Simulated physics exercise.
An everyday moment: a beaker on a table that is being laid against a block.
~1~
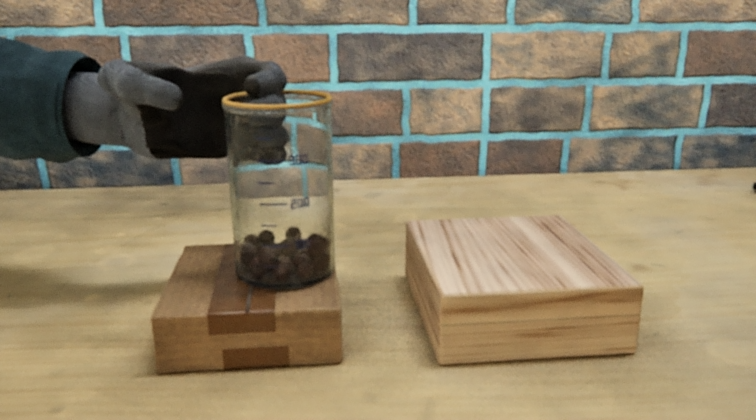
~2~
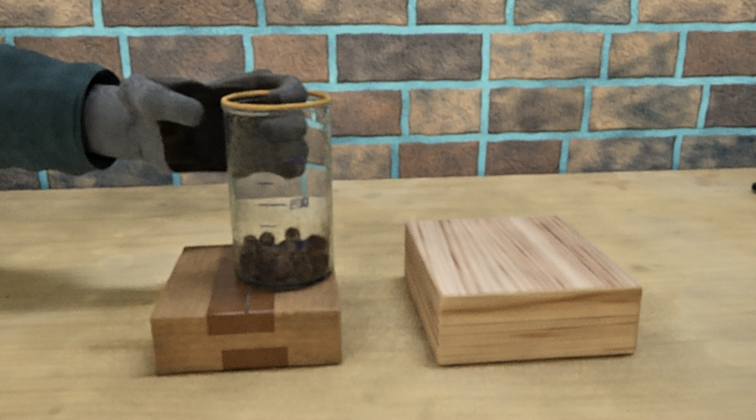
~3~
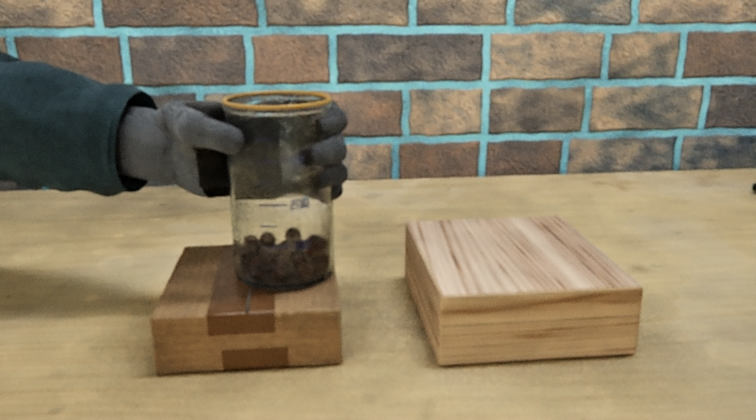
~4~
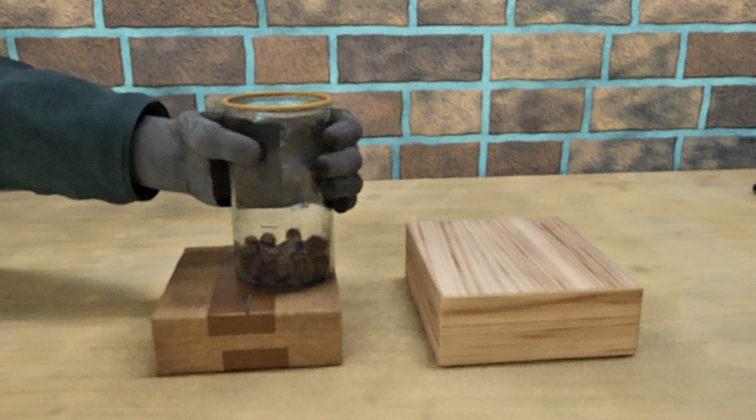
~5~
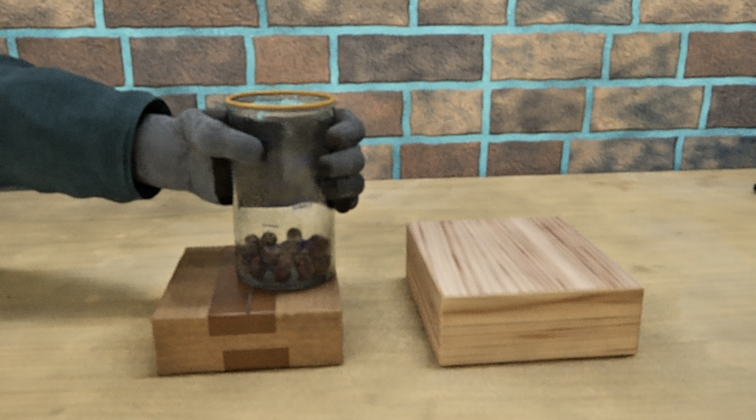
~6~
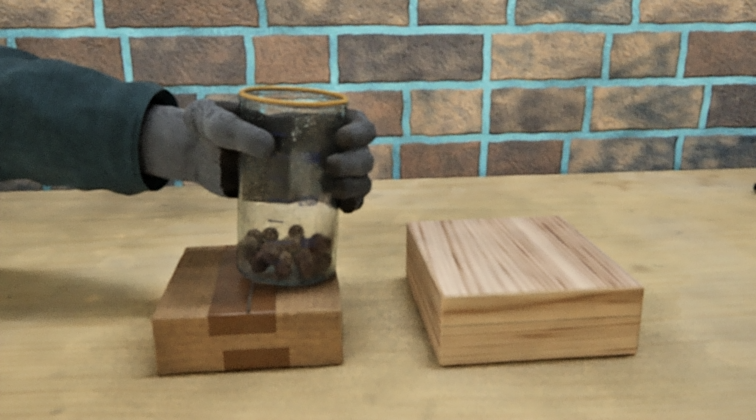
In the video, a gloved hand reaches from the left around a glass beaker holding a few dark balls on a wooden block, grips it, and tilts it very slightly to the right, while another block sits nearby.
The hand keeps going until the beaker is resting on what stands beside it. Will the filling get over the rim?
What is in the beaker stays inside.
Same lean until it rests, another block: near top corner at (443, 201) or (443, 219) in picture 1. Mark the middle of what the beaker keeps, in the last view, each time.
Around (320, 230) in the first try, (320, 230) in the second.
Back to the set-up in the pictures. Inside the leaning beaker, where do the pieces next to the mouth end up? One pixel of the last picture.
At about (379, 247).
Then, 0.44 s after the last picture, the beaker leans 24°; everything is still inside.
Then, 1.01 s after the last picture, the beaker leans 50°; everything is still inside.
Then, 1.62 s after the last picture, the beaker leans 77°; everything is still inside.
At rest, the beaker rests on the block at 81°; everything is still inside.
